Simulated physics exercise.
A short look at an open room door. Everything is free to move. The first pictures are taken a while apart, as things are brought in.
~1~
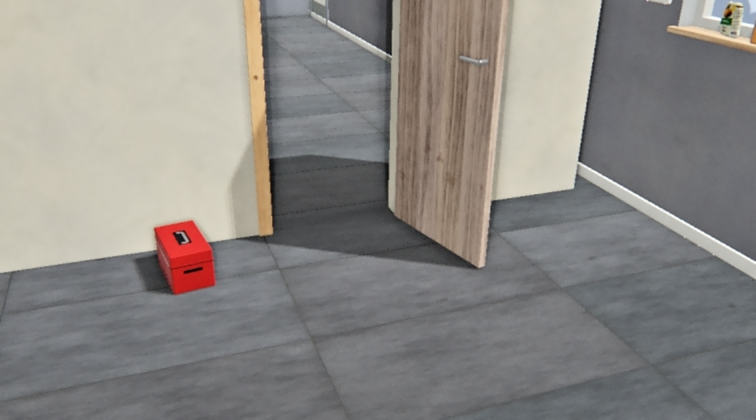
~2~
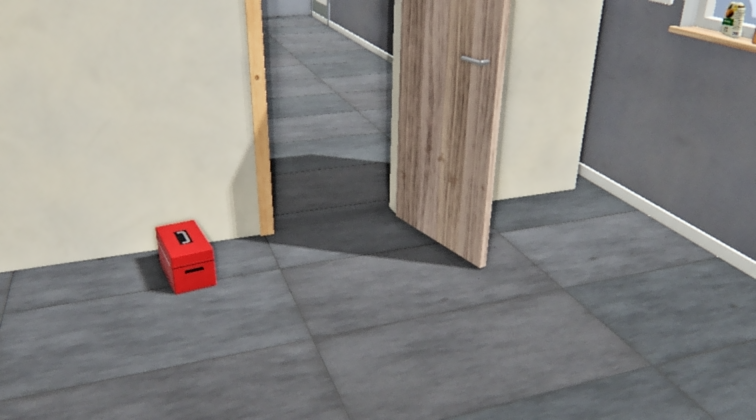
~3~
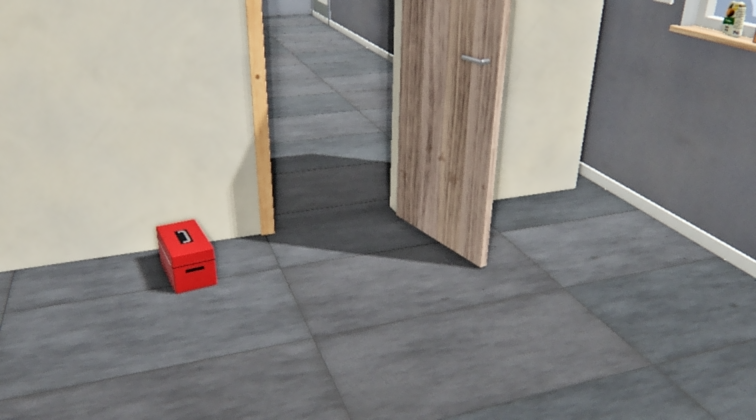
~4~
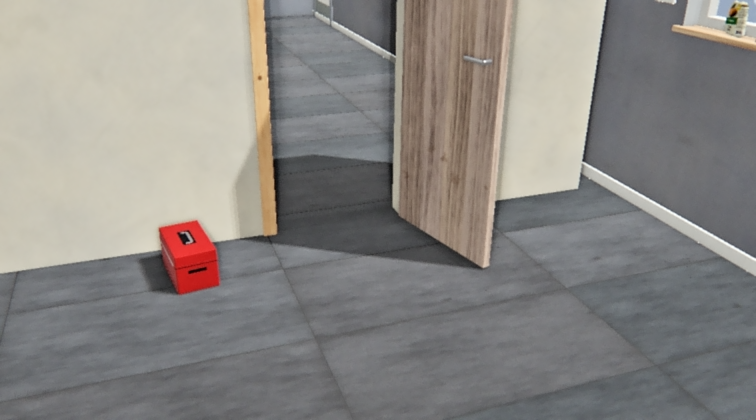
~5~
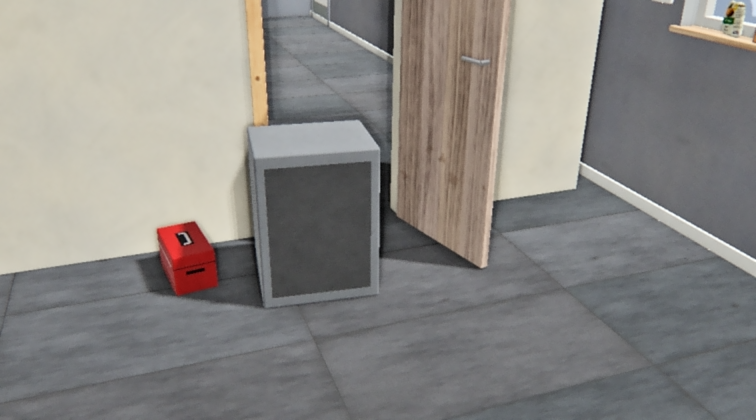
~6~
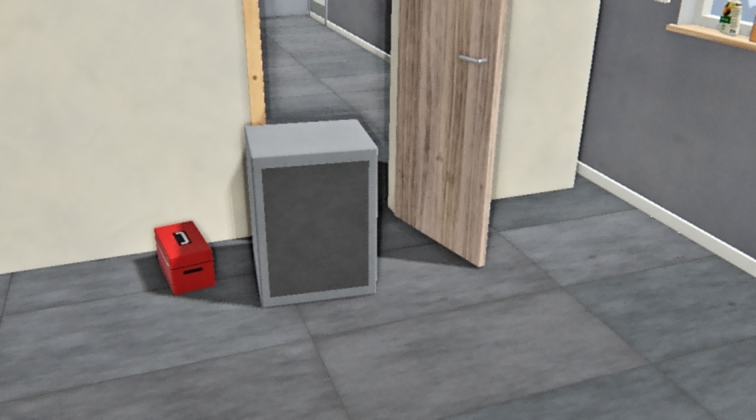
In a grey-tiled room, a wooden door stood wide open and still with a red toolbox to its left, and then a grey appliance appeared in front of the doorway, beside the toolbox.
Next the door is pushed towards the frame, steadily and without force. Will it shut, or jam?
It is blocked.
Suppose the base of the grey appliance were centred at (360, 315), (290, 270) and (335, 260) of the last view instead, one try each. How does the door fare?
First, it reaches the frame; second, it jams; third, it is blocked.
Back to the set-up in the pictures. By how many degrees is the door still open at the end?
About 60°.
Then, 0.50 s past the last view, door at 98°.
Then, 0.90 s past the last view, door at 86°.
Then, 1.20 s past the last view, door at 75°.
Then, 1.50 s past the last view, door at 64°.
Finally, door at 59°; both still in place. Final places as the last picture's camera would see them, grey appliance near (310, 211).
